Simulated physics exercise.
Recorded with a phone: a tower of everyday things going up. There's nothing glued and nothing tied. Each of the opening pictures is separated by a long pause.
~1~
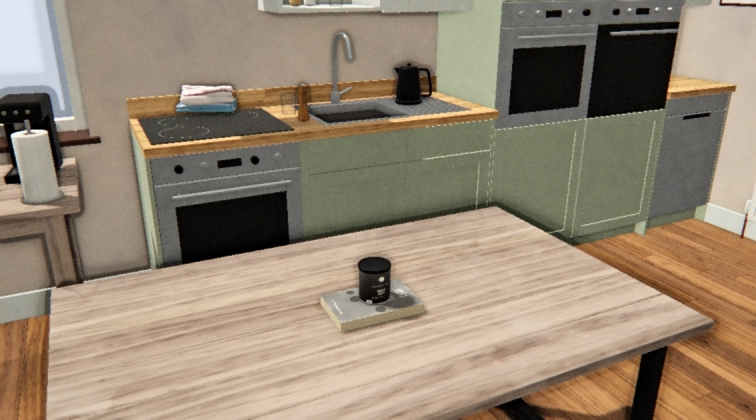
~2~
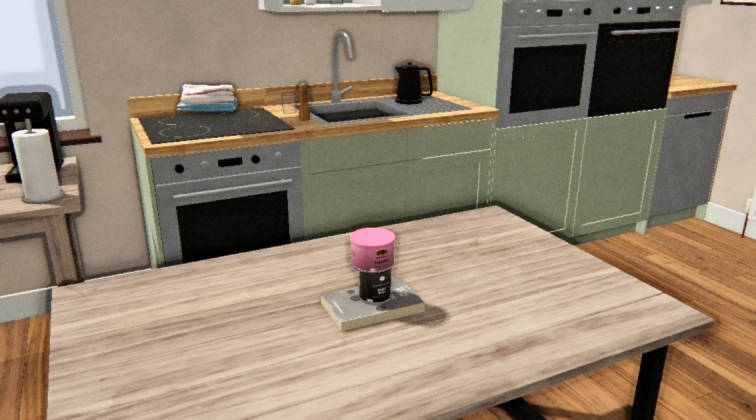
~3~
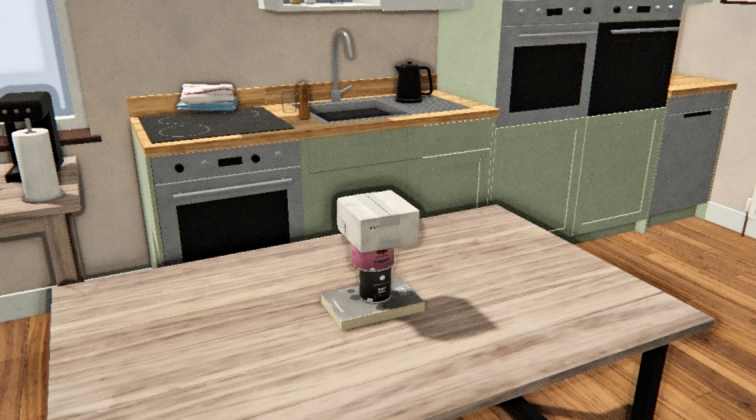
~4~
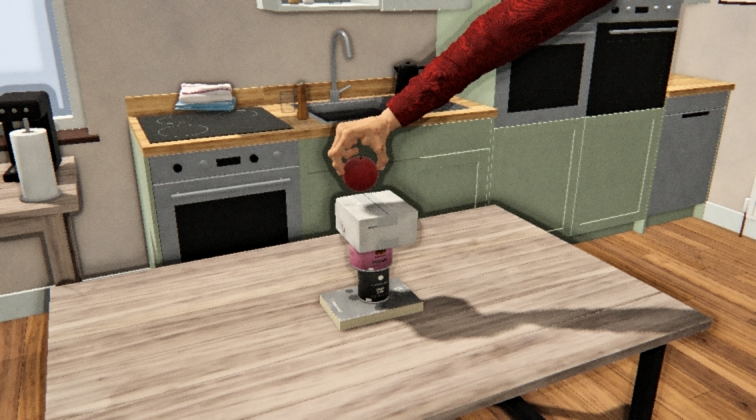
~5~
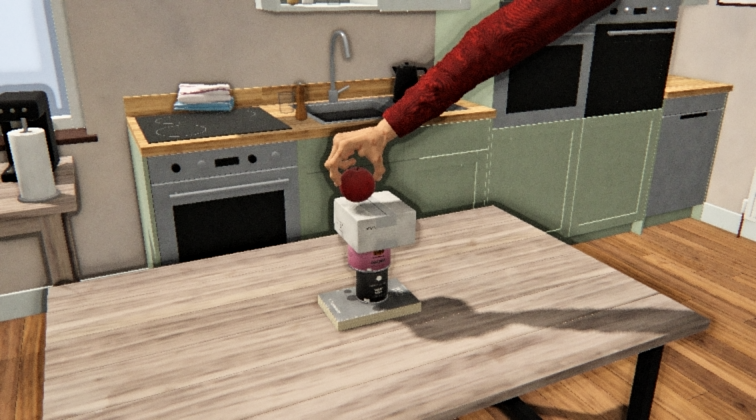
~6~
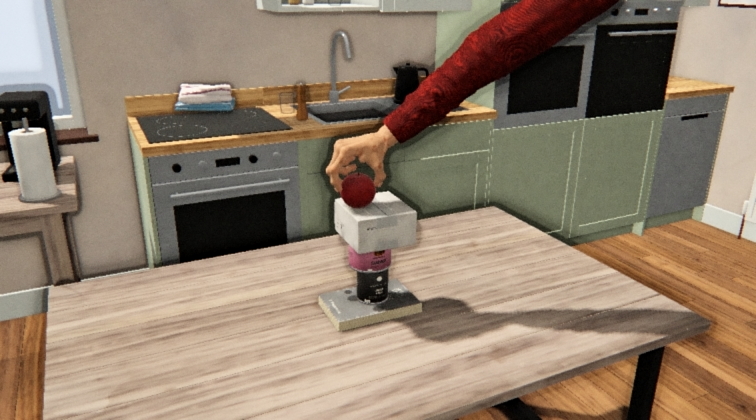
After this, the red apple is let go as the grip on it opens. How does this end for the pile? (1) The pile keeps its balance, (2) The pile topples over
Option 1: The pile keeps its balance.
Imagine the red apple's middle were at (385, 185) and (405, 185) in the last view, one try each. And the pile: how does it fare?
So, in case one it stays steady, and in case two it falls over.
Then, 0.20 s on from there, no change.
Then, 0.60 s on from there, red apple resting near (358, 191).
In the end, all 5 unmoved. At the end, from the last picture's camera, red apple near (357, 191). The pile stays up.
